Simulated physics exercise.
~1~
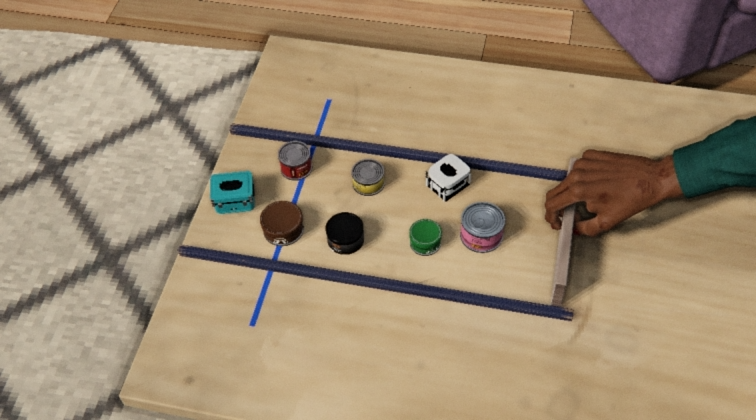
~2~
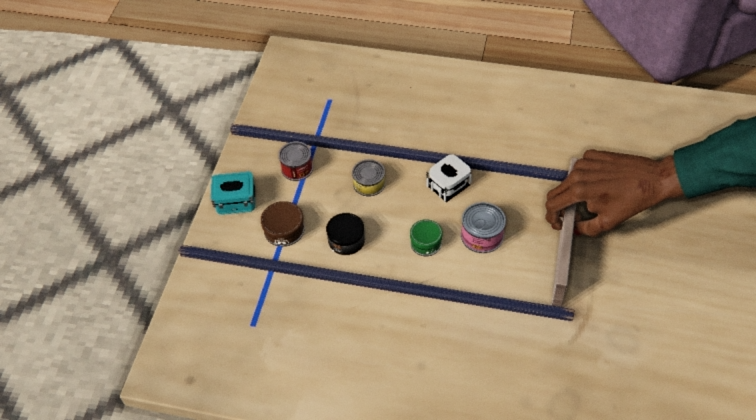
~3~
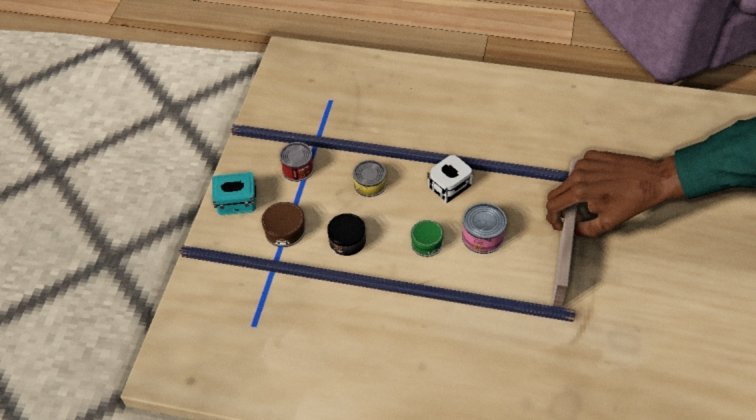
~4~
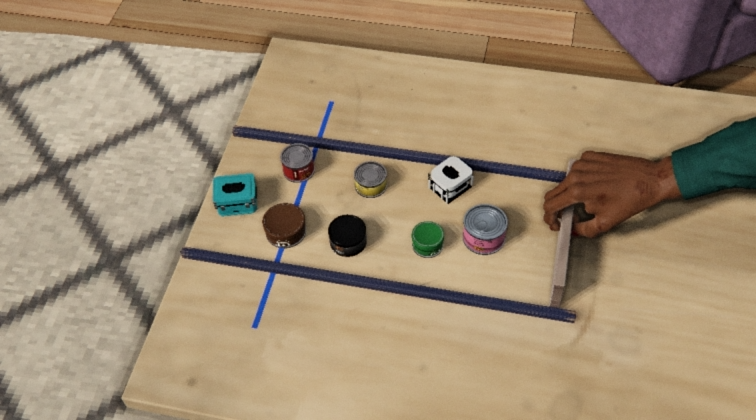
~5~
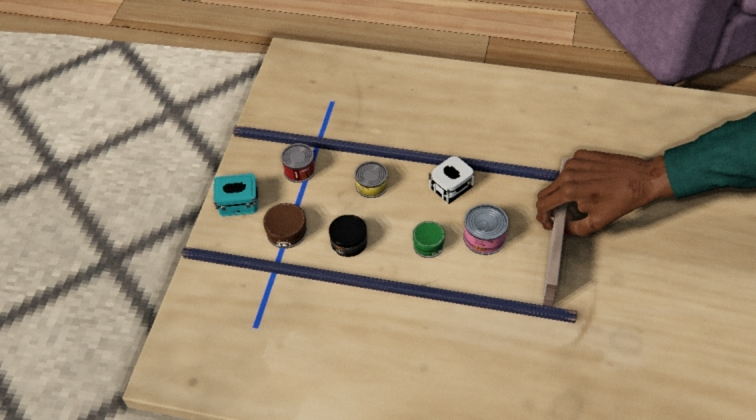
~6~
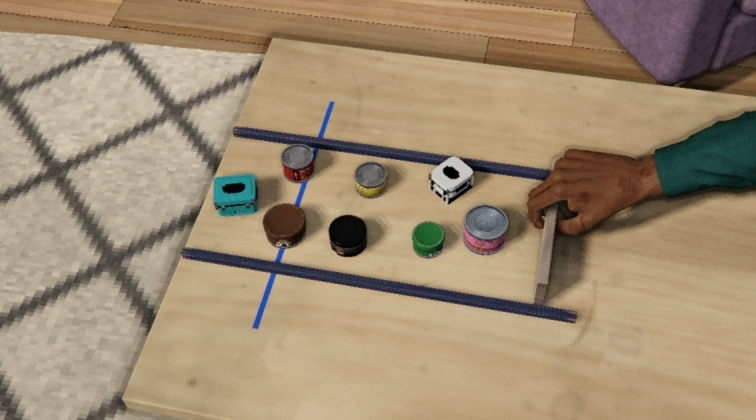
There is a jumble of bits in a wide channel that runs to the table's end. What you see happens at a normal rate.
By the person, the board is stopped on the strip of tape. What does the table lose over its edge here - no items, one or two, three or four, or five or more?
It loses no items.
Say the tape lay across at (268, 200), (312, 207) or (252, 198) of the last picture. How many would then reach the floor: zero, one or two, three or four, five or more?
Going through the tapes in order, the count is one to two, then none, then three to four.
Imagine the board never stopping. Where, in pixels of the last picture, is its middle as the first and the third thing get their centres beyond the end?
In pixels, around (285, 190) followed by around (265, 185).
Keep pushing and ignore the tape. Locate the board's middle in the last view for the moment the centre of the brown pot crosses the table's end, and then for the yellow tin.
I'd put it close to (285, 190), and close to (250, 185) for the other one.
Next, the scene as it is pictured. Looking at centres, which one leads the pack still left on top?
It is the brown pot.
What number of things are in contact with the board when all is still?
Tally at the end: 3.
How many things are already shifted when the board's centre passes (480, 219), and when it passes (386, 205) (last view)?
First 2, after that 5.
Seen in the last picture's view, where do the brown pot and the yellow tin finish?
Look around (201, 228) for the first and around (264, 164) for the second.
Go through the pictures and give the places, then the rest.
Turquoise case (233, 193); red pot (295, 161); brown pot (282, 224); board (566, 231); tape (294, 202), in the first picture.
Red pot (296, 161); white case (449, 178), in the second picture.
Brown pot (284, 224); green pot (427, 238), in the third picture.
Turquoise case (236, 195); yellow tin (371, 179), in the fourth picture.
Red pot (299, 163); black tub (348, 236), in the fifth picture.
Turquoise case (236, 196); red pot (298, 164); brown pot (285, 226); board (549, 230); tape (297, 205), in the sixth picture.
Soon after, none off yet; turquoise case at rest near (236, 196); red pot at rest near (298, 164); brown pot at rest near (285, 226).
After that, none off yet; turquoise case at rest near (236, 196); red pot at rest near (298, 164); brown pot moving near (282, 226).
In the end, the number that fall off is zero.
